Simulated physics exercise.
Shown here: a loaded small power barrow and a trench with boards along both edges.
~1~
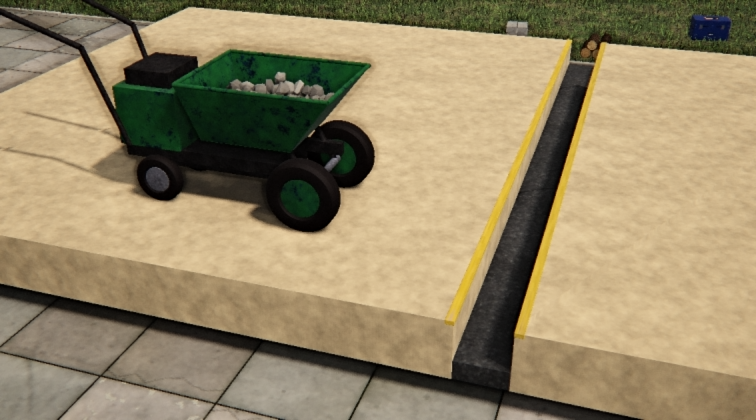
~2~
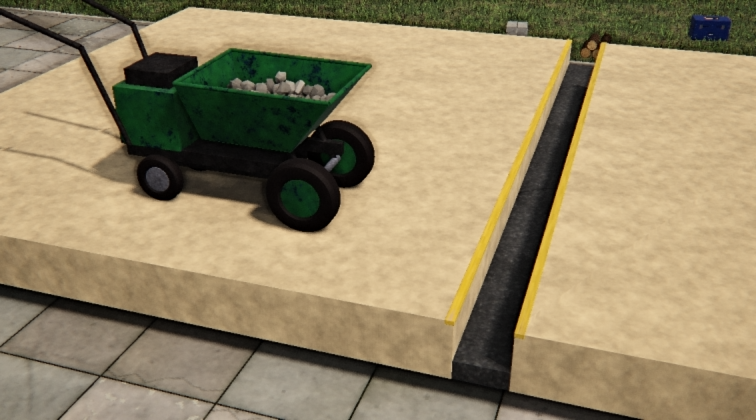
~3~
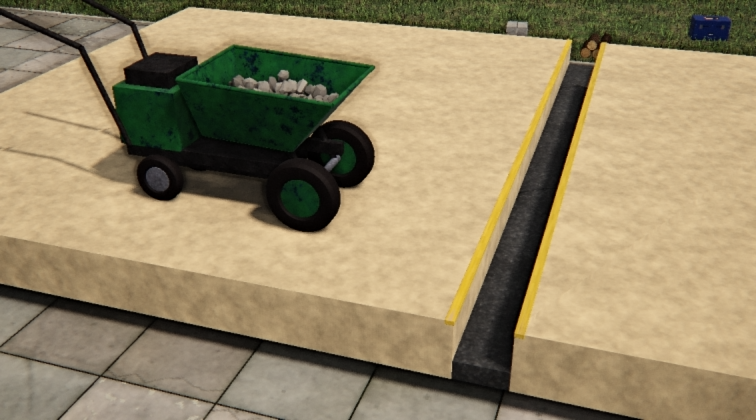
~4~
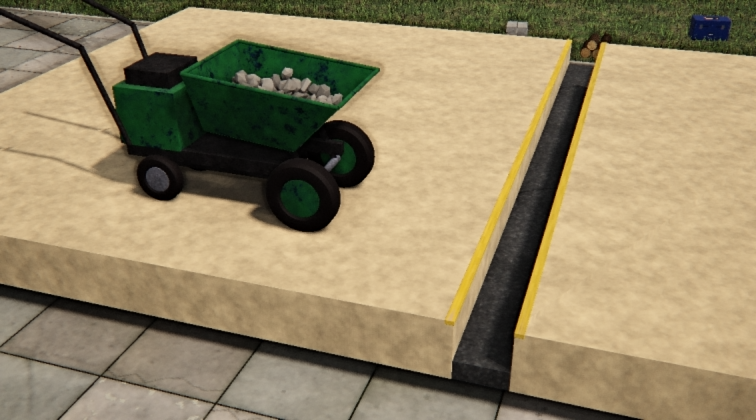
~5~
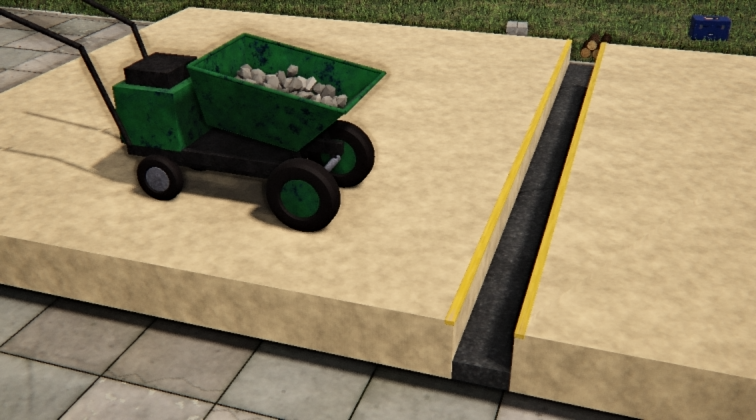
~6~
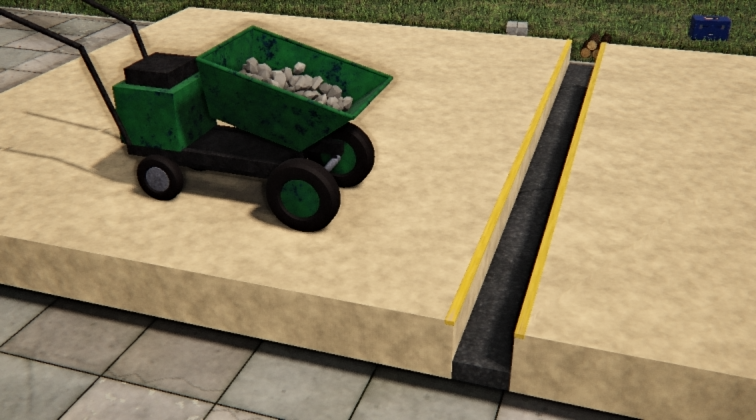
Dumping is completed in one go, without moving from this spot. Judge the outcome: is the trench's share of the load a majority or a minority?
The trench will most likely get the lesser share of it.
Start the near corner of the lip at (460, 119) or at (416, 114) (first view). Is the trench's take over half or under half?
The first try ends with the lesser portion between the edges, the second with the greater portion.
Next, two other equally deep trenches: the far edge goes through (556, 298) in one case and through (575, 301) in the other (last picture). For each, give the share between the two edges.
Estimated share: Try 1 approx. 30 in a hundred, try 2 approx. 30 in a hundred.
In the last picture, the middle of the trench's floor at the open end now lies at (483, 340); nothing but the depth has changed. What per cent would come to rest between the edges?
It comes to 30 per cent or so.
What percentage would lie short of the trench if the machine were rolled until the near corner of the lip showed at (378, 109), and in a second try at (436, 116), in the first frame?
You'd see close to 10 per cent the first time and close to 0 per cent the next.
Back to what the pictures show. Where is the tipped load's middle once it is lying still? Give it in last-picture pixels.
At about (465, 223), give or take.
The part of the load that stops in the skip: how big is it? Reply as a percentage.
All told, it is near 5 percent.
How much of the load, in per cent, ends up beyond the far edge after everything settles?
My estimate is around 0 percent.
Just after the last frame, skip tipped steeply; every one in the skip.
A moment on, skip tipped right over; almost all in the skip; just a few short of the trench.
Further on, skip tipped right over; about a tenth in the skip; roughly two thirds short of the trench; roughly a quarter in or heaped over the trench.
When it is over, skip tipped right over; about a tenth in the skip; roughly two thirds short of the trench; roughly a third in or heaped over the trench; not one beyond it.
